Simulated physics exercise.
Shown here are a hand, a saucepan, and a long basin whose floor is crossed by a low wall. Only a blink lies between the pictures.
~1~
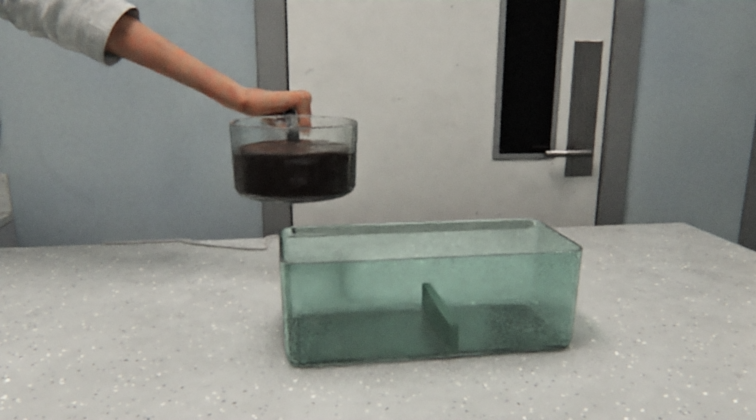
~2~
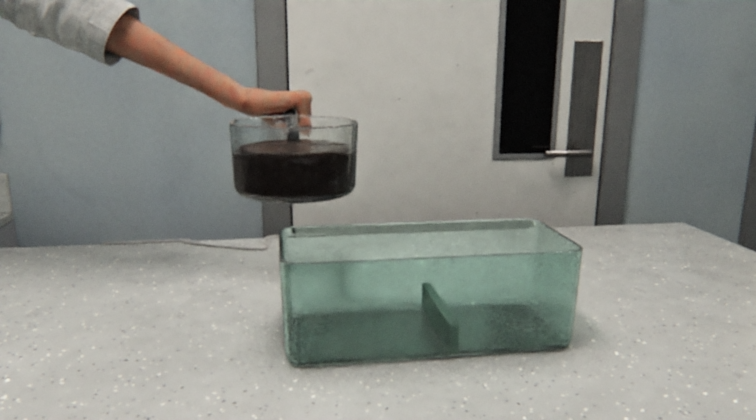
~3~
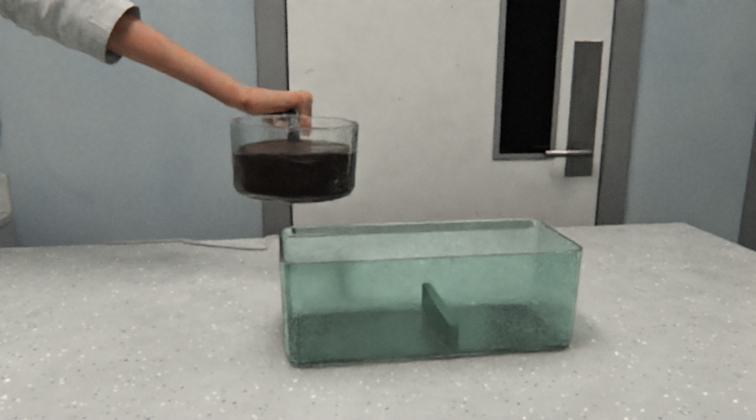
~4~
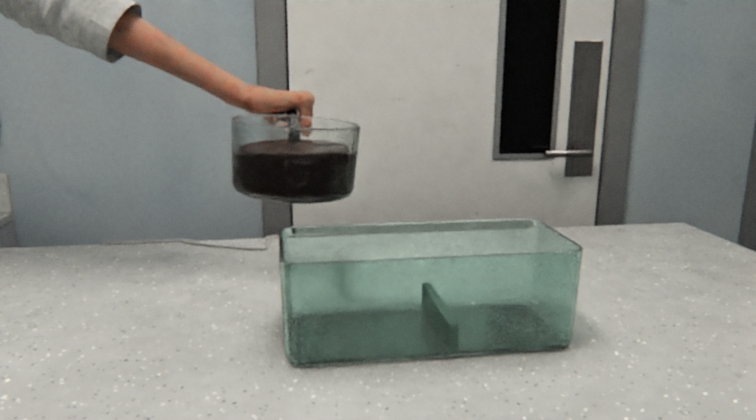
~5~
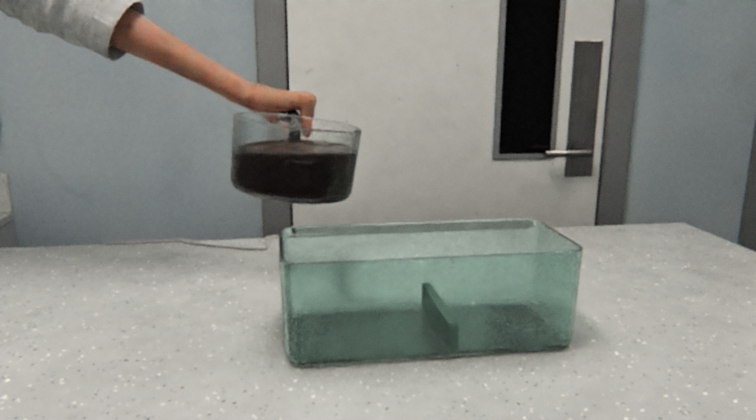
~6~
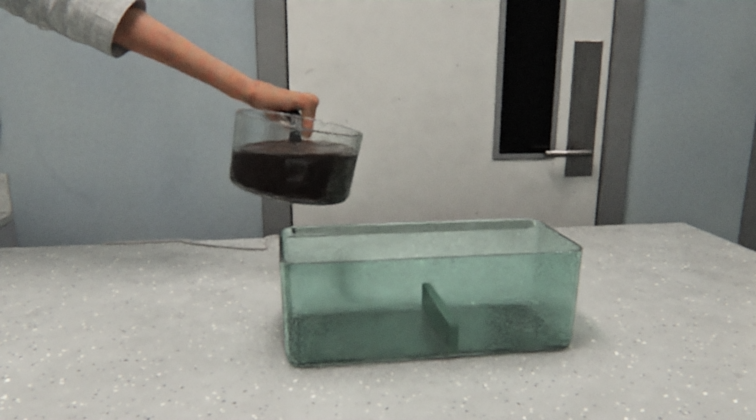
On a speckled counter, a hand held a clear bowl of dark liquid above a long greenish glass basin with a low wall inside, keeping it nearly still before tilting it slightly to the right.
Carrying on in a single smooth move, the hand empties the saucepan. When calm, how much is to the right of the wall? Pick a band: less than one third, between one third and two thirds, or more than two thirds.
It is less than one third.
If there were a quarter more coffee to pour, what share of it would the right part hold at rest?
About 10 percent.
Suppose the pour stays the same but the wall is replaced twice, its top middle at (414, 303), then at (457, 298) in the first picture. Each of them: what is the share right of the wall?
Try 1: Some 30 %; try 2: 5 %.
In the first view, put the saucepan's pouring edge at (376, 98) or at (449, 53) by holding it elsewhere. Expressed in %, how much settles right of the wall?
Estimate, first then second: 30 per cent and 90 per cent.
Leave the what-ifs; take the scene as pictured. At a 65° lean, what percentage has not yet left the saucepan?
Roughly 70 percent remains at that point.
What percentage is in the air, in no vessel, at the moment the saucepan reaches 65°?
Close to 20 in a hundred.
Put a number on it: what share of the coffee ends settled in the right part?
That works out to roughly 5 percent.
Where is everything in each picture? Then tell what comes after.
In the first picture, tilt 0°; pouring edge (356, 123); surface from (235, 148) to (353, 146); the long basin's rim runs from (280, 246) to (559, 235); the wall's top is at (439, 303).
In the second picture, tilt 0°; pouring edge (356, 123); surface from (235, 148) to (353, 146).
In the third picture, tilt 2°; pouring edge (357, 125); surface from (235, 148) to (353, 147).
In the fourth picture, tilt 4°; pouring edge (358, 127); surface from (235, 148) to (353, 147).
In the fifth picture, tilt 7°; pouring edge (359, 131); surface from (235, 148) to (353, 147).
In the sixth picture, tilt 11°; pouring edge (361, 135); surface from (235, 148) to (355, 147).
A moment on, the saucepan is tipped part way and 71 per cent is still to pour, 7 is left of the wall and 0 right of it.
Next, the saucepan is tipped right over and 14 per cent is still to pour, 76 is left of the wall and 2 right of it.
Then the saucepan is tipped right over and 0 per cent is still to pour, 94 is left of the wall and 5 right of it.
Later the saucepan is tipped right over and 0 per cent is still to pour, 95 is left of the wall and 5 right of it.
At rest 95 per cent lies left of the wall, 5 right of it and 0 outside.
